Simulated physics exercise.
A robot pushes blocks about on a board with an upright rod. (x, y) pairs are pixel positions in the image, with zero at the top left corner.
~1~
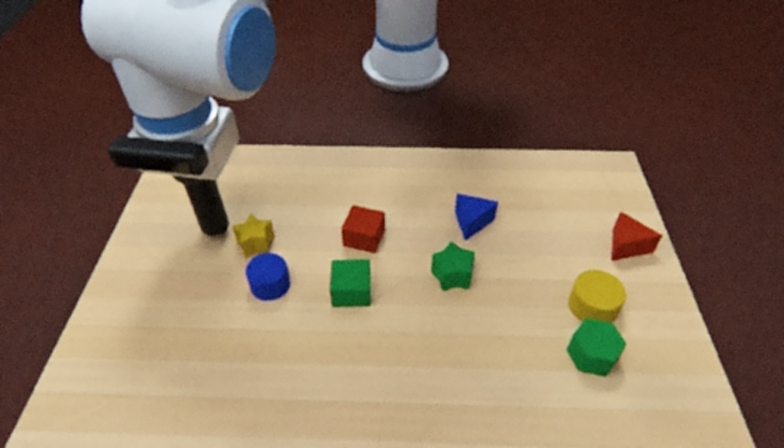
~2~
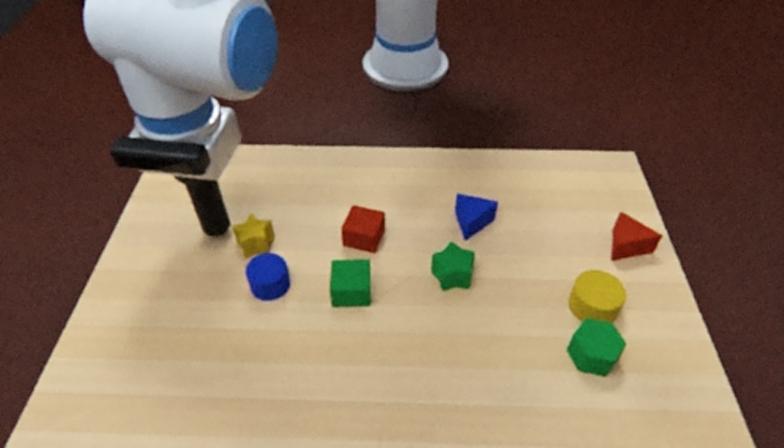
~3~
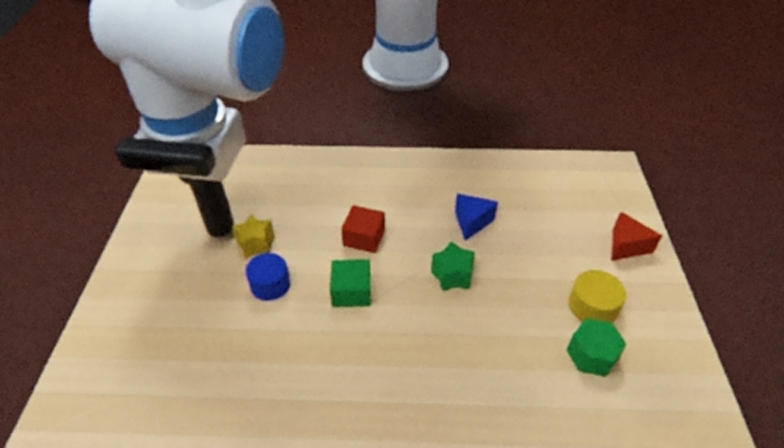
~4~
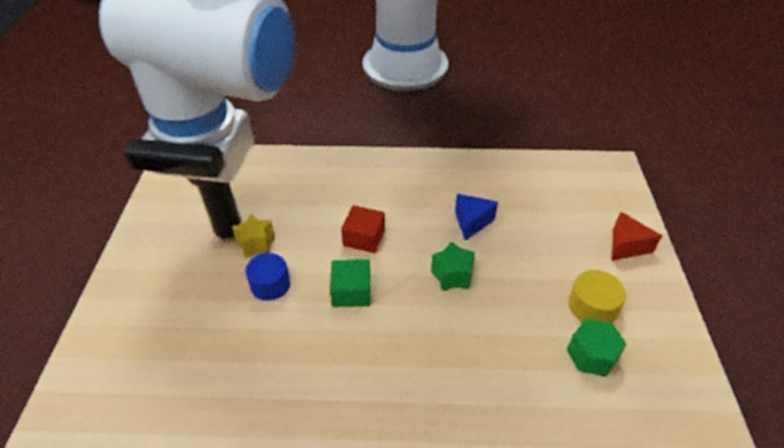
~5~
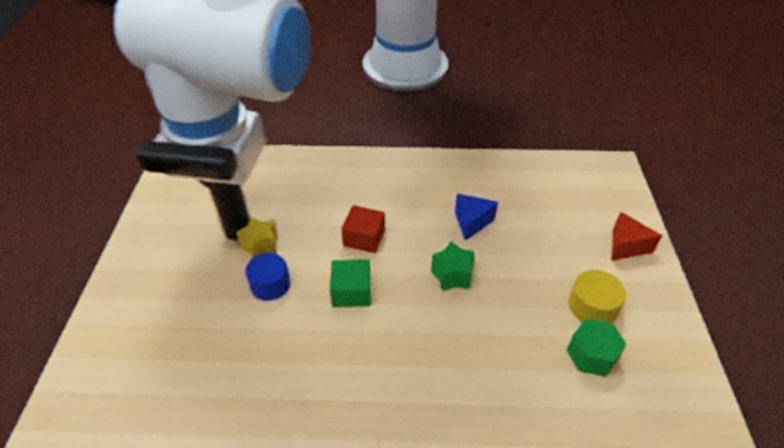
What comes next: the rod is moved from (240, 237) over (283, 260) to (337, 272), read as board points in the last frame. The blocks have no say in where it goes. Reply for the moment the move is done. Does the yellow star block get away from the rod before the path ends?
Going by the path, no.
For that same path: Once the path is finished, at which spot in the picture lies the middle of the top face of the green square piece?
My best guess is (386, 291).
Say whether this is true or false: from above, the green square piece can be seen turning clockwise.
True - the claim holds.
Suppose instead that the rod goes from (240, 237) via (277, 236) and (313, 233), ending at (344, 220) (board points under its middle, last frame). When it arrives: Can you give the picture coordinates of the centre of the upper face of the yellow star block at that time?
Pixel (291, 239).
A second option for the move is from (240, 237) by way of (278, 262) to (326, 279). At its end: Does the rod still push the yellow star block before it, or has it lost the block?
It is still there in front.
The first path, step by step. One third of the way, rod at (266, 247); yellow star block at (287, 246); blue circle at (271, 278).
Two thirds of the way, rod at (300, 259); yellow star block at (323, 259); blue circle at (272, 278); green square piece at (359, 278).
At the end, rod at (337, 266); yellow star block at (361, 266); blue circle at (272, 278); green square piece at (386, 291), turned 50° clockwise; red square piece still.
